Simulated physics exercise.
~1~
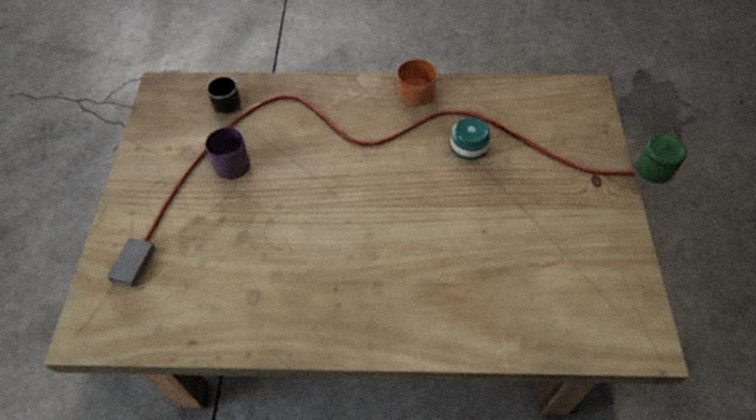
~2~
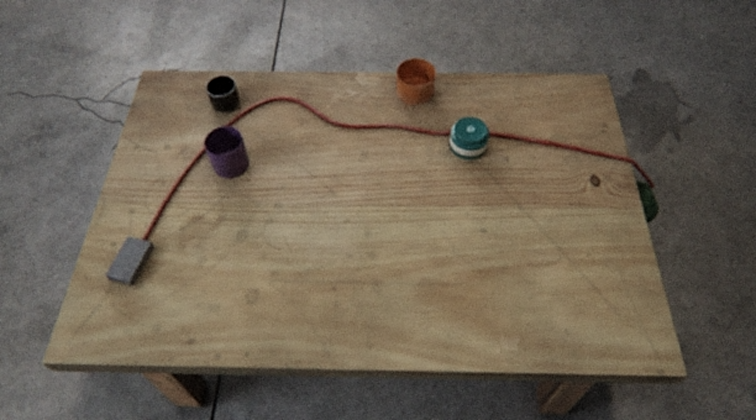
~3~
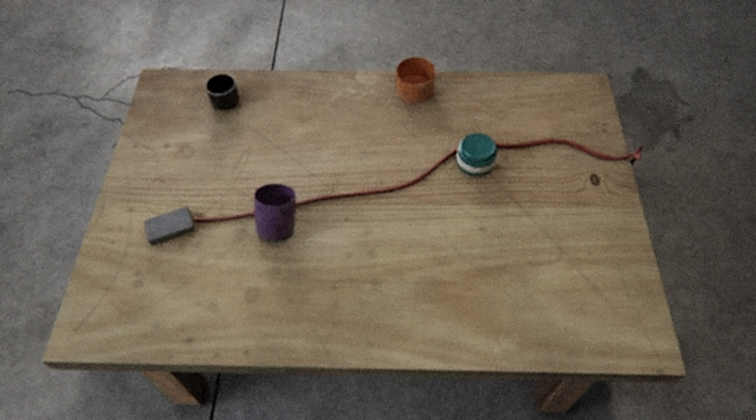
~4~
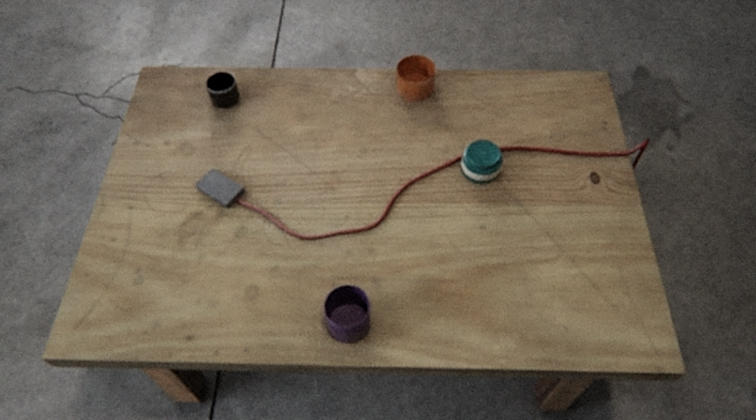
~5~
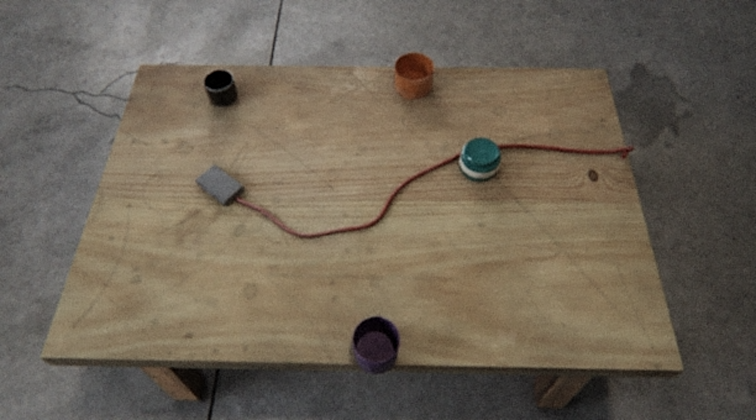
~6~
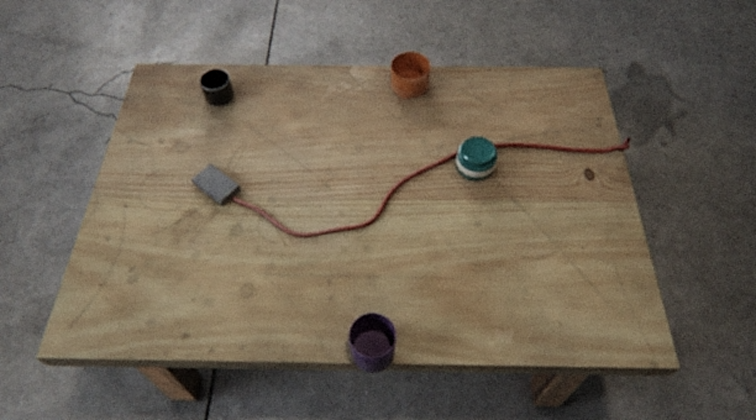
A wooden workbench on a grey concrete floor is seen from above, through a slightly swaying view. A black mug and an orange cup stand near the back, a purple cup and a teal jar nearer the middle, and a red cable runs from a grey box at left to a green object at the right edge. The green object drops over that edge and vanishes, pulling the cable. The box is drawn right and upward, the purple cup slides far toward the front, and the jar shifts slightly. Finally, the purple cup rests at the front edge, the cable curving across the top.
